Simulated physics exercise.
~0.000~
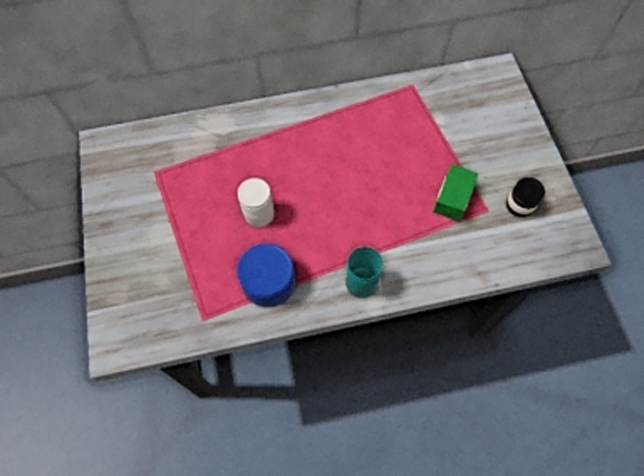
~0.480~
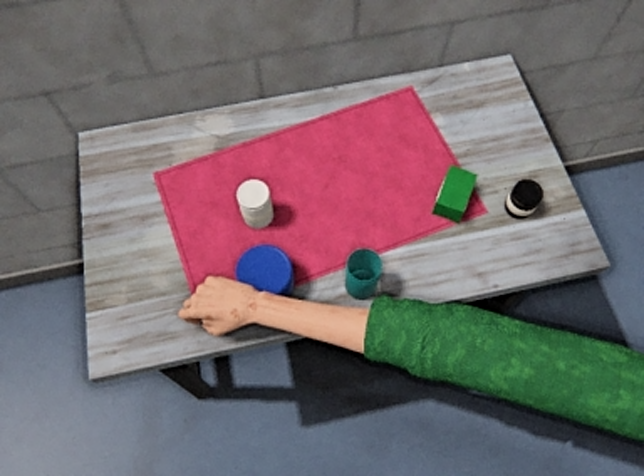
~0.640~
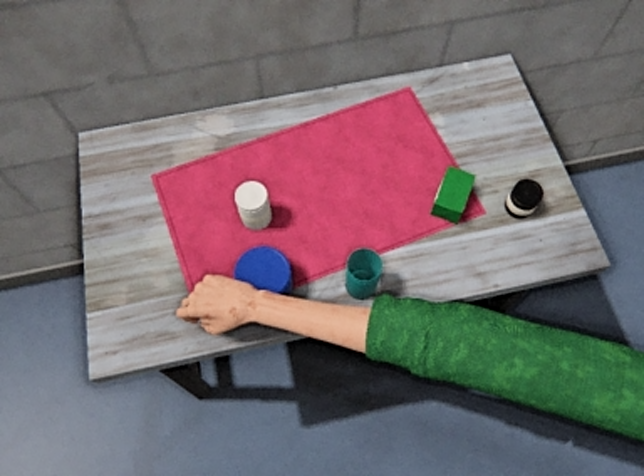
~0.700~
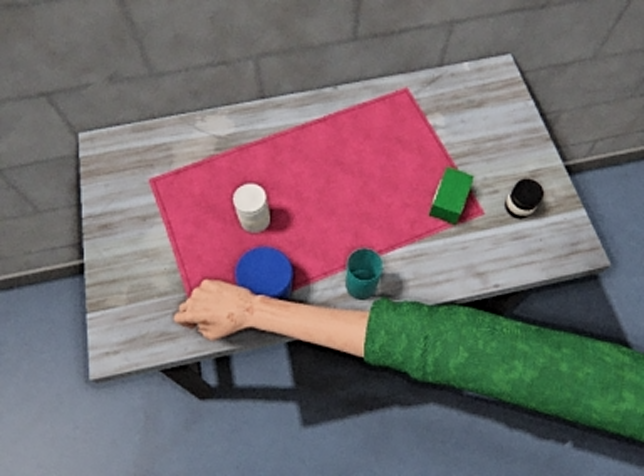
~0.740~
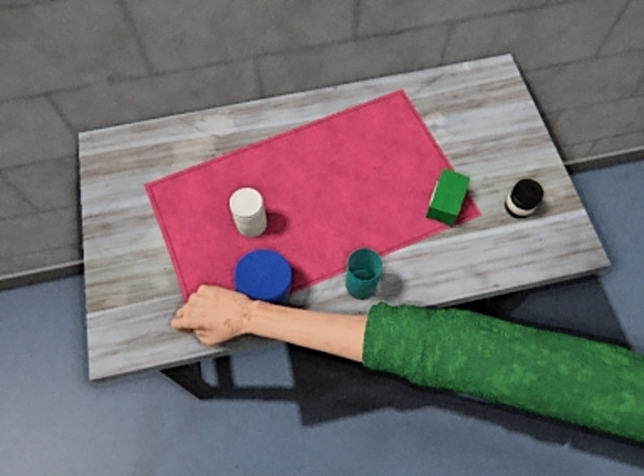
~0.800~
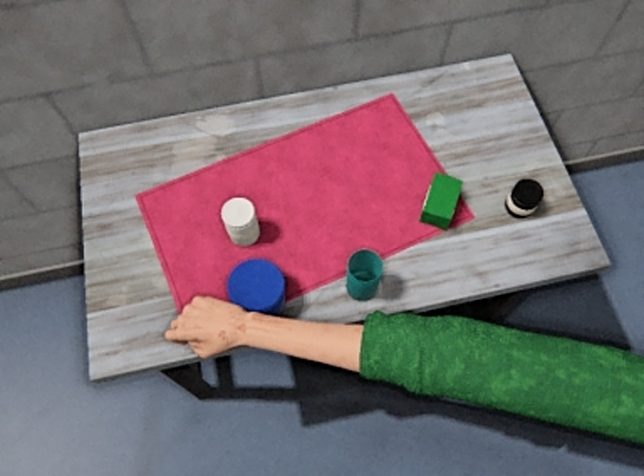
The clip opens on a wooden table with a white tin, blue tub and green carton on a pink cloth, a teal cup and black tin nearby. A green-sleeved arm reaches in from the right, grips the near left corner and slowly draws the cloth slightly left and nearer, carrying the white tin, tub and carton along.
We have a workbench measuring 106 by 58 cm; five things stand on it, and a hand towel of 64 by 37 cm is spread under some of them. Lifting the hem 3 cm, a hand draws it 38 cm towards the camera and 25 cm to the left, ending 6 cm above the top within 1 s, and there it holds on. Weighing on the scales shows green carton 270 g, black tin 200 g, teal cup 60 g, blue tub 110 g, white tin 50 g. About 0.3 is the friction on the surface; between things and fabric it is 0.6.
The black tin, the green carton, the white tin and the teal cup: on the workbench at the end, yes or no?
Black tin: Yes. Green carton: No. White tin: No. Teal cup: No.
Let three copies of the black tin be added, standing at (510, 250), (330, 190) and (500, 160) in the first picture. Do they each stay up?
In order: Holds on; comes off; holds on.
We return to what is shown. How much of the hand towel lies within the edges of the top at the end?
Near 0 in a hundred.
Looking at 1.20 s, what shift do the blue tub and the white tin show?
The blue tub is 30 cm out, the white tin 35 cm.
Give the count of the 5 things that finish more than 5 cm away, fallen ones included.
Total: 4.
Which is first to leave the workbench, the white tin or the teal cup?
It's the white one that goes before the other.
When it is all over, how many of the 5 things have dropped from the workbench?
That works out to 4 of them.
By 1.0 s, 95 % of the hand towel is still over the top; white tin 17 cm off its start, green carton 13 cm off its start, teal cup 4 cm off its start.
By 1.2 s, 70 % of the hand towel is still over the top; white tin 33 cm off its start, green carton 26 cm off its start, teal cup 7 cm off its start.
By 1.4 s, 40 % of the hand towel is still over the top; white tin over the edge, green carton 42 cm off its start at (296, 307), teal cup on its side, 13 cm off its start at (363, 345).
By 1.6 s, 5 % of the hand towel is still over the top; white tin over the edge, green carton 54 cm off its start, teal cup over the edge.
By 3.2 s, 0 % of the hand towel is still over the top; white tin over the edge, green carton over the edge, teal cup over the edge, black tin 0 cm off its start at (529, 191).
